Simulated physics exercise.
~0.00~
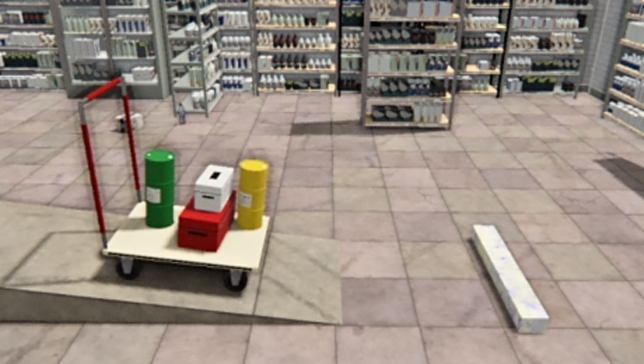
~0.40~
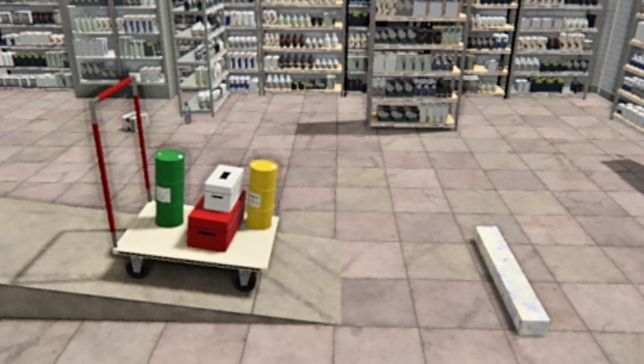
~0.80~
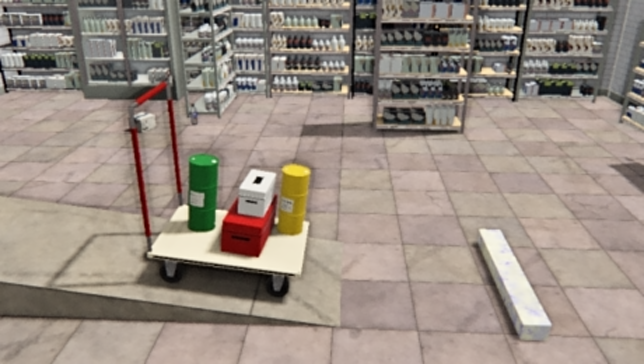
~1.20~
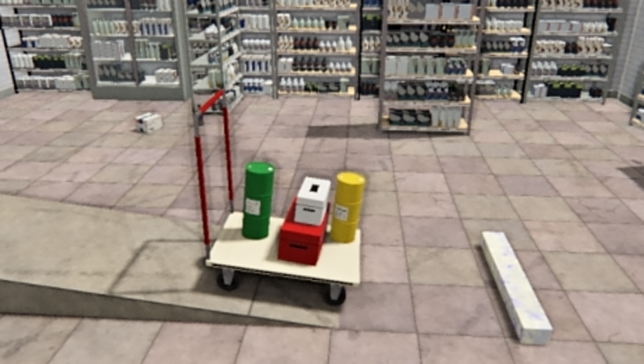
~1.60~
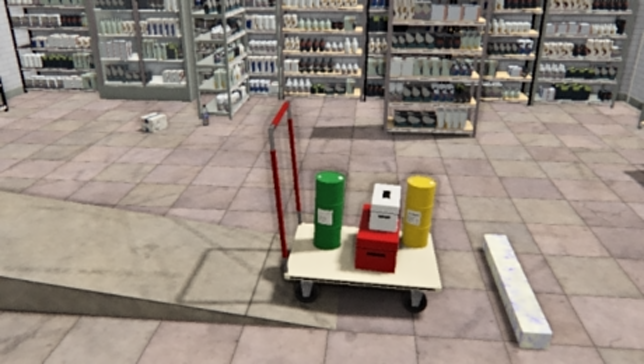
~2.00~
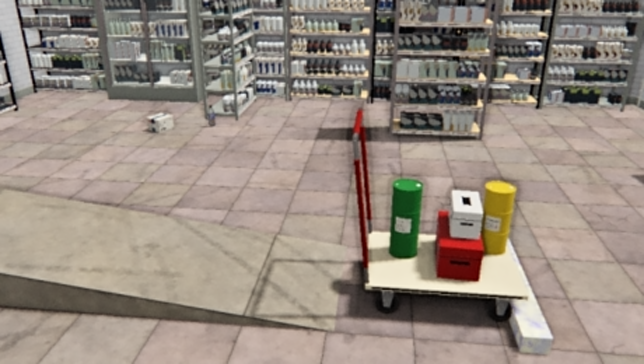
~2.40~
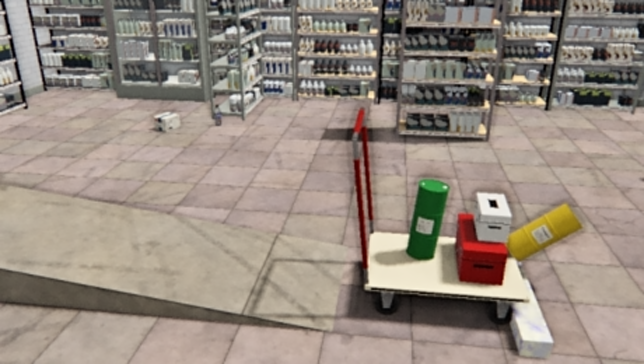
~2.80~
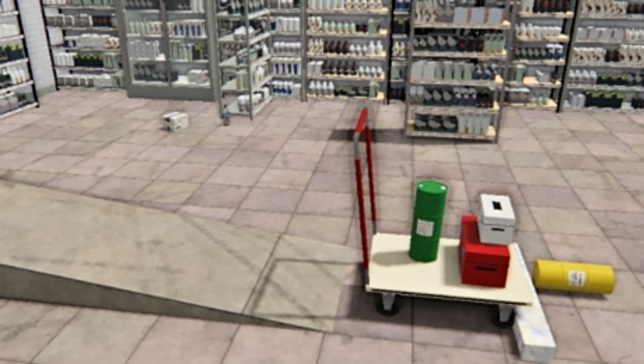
In a shop, a loaded trolley rolls right, stops at a kerb, and the yellow canister topples off.
